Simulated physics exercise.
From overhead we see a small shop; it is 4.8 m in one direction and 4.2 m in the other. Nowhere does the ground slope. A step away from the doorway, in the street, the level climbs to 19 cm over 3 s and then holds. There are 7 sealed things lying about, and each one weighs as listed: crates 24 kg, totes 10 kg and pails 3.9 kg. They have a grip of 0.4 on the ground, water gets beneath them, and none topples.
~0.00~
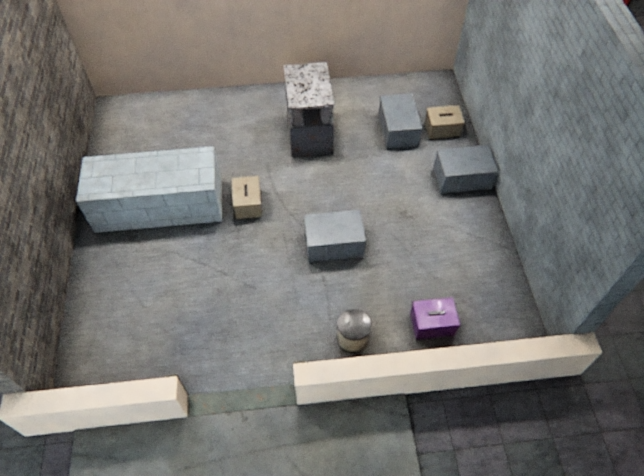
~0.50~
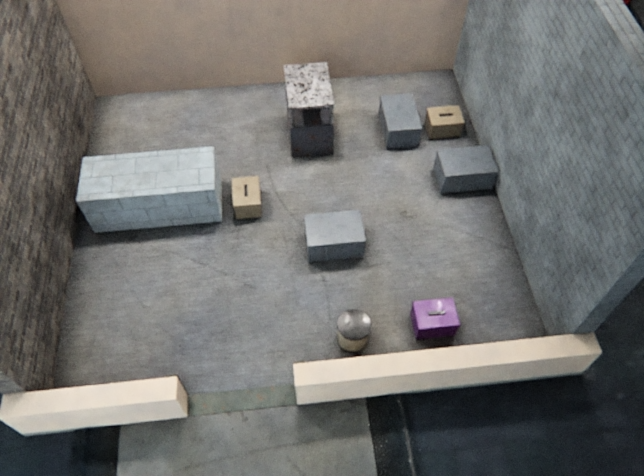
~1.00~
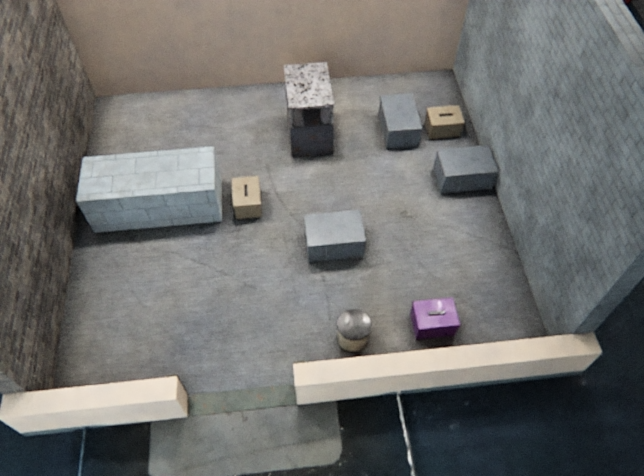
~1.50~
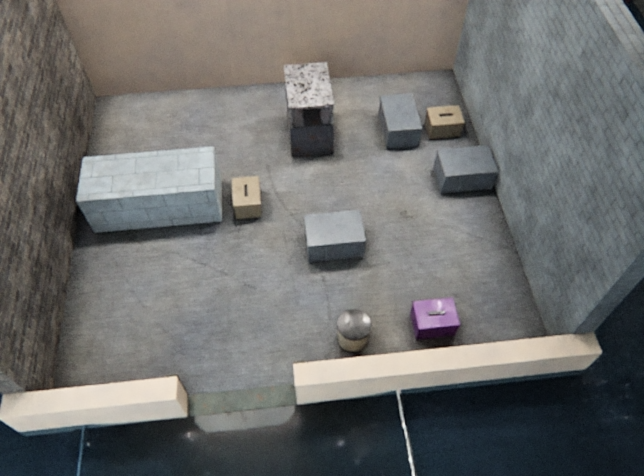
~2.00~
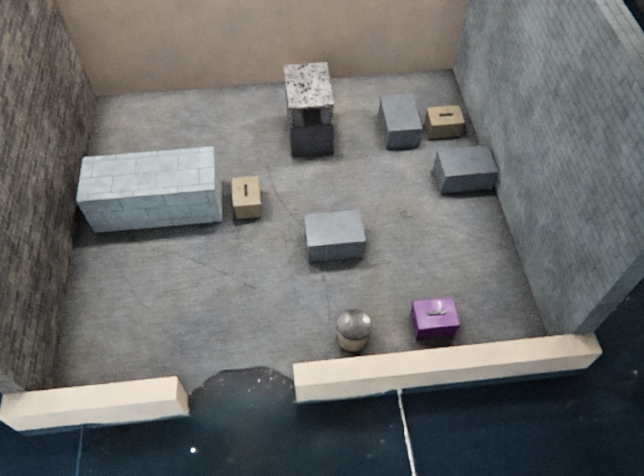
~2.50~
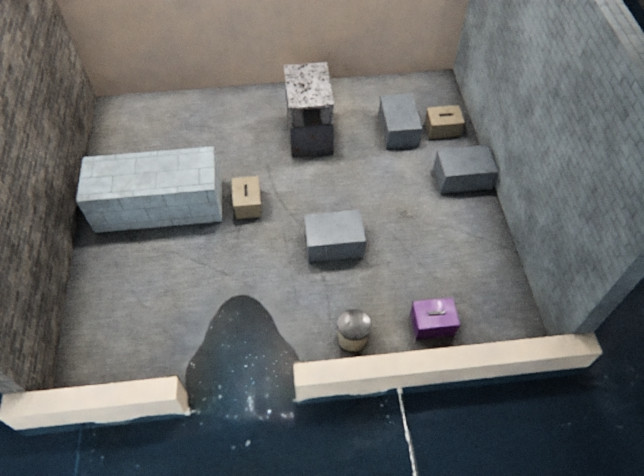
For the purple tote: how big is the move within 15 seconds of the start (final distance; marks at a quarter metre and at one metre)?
It will likely barely go anywhere.
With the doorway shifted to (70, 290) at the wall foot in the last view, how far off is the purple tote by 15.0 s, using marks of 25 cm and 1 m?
Note: Purple tote displaced a long way.
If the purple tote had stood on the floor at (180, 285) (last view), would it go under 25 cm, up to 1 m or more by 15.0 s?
Outcome - it covers a small distance.
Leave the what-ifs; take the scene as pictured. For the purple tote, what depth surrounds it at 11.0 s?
Depth: About 4 cm.
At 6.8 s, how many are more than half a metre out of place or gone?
1.
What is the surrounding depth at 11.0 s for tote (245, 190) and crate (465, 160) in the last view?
Depths: Near 5 cm, then near 8 cm.
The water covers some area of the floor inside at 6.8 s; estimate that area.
My estimate is roughly 15 m2.
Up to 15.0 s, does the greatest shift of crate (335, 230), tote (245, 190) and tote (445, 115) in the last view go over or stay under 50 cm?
Note - in order: Smaller; farther; farther.
After 3.5 s the purple tote is near (436, 313), 0.0 m from its start, aground; 0 afloat.
After 6.8 s the purple tote is near (436, 313), 0.0 m from its start, aground; 0 afloat.
After 11.0 s the purple tote is near (436, 313), 0.0 m from its start, aground; 0 afloat.
After 15.0 s the purple tote is near (437, 317), 0.0 m from its start, aground; 3 afloat.
